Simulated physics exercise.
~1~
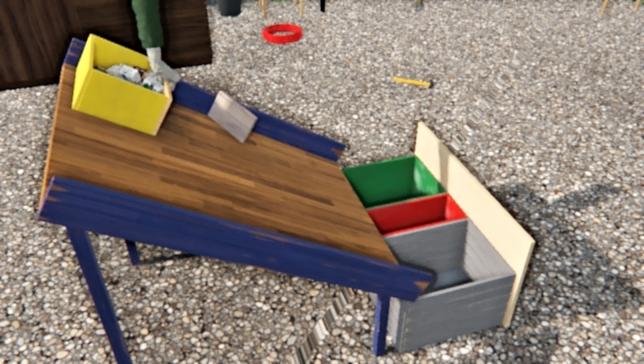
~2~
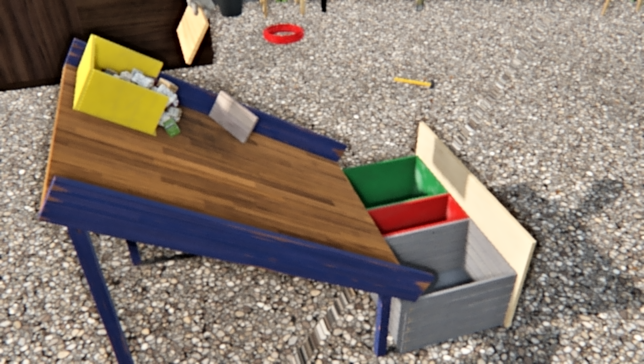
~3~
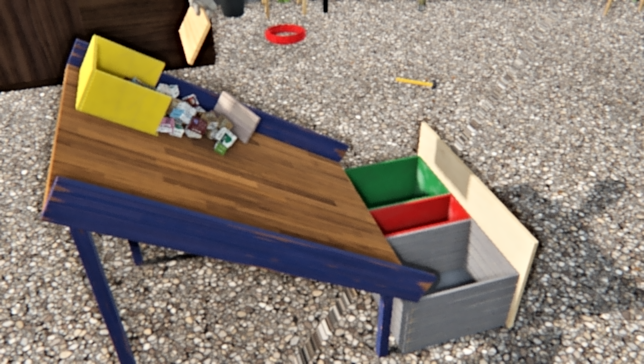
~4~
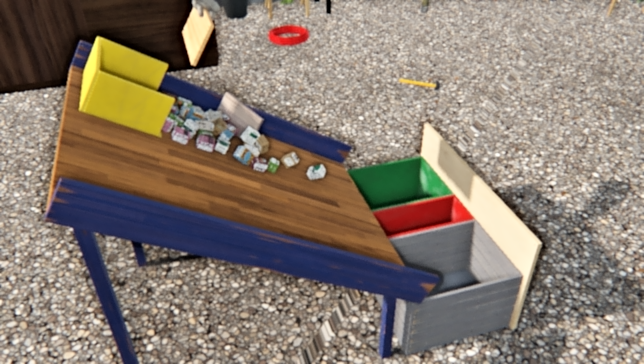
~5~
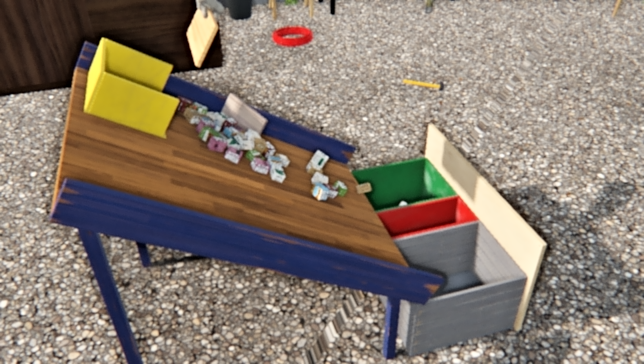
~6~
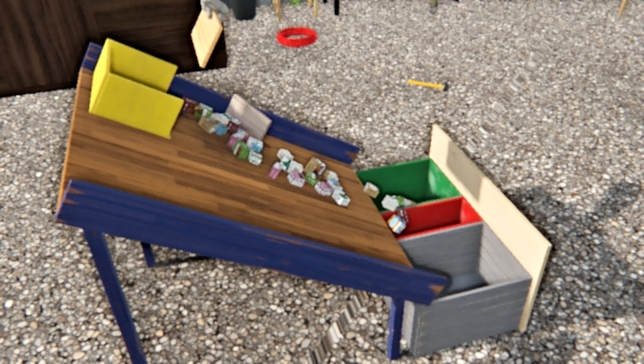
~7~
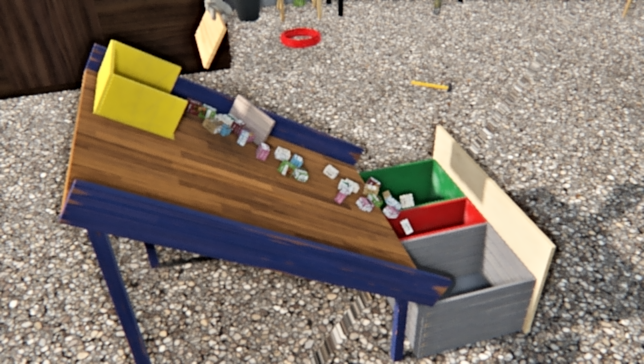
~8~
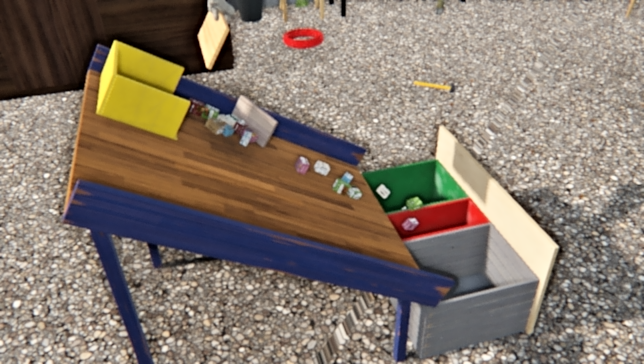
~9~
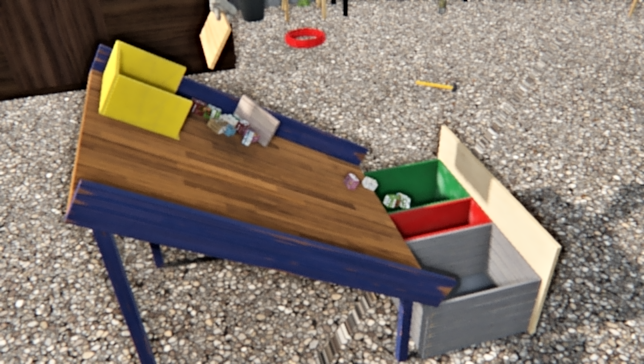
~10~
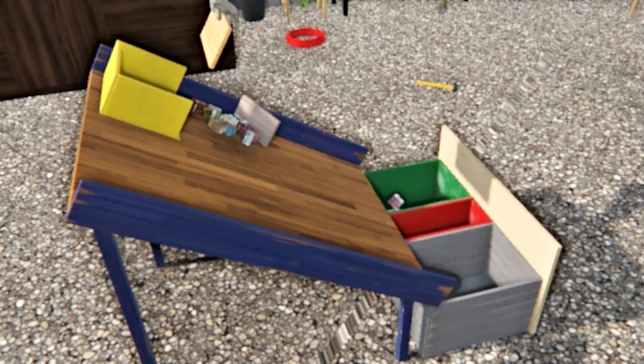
Green-sleeved arm opening yellow pen, small cartons sliding down sloping table into green and red tubs, several staying by angled board.
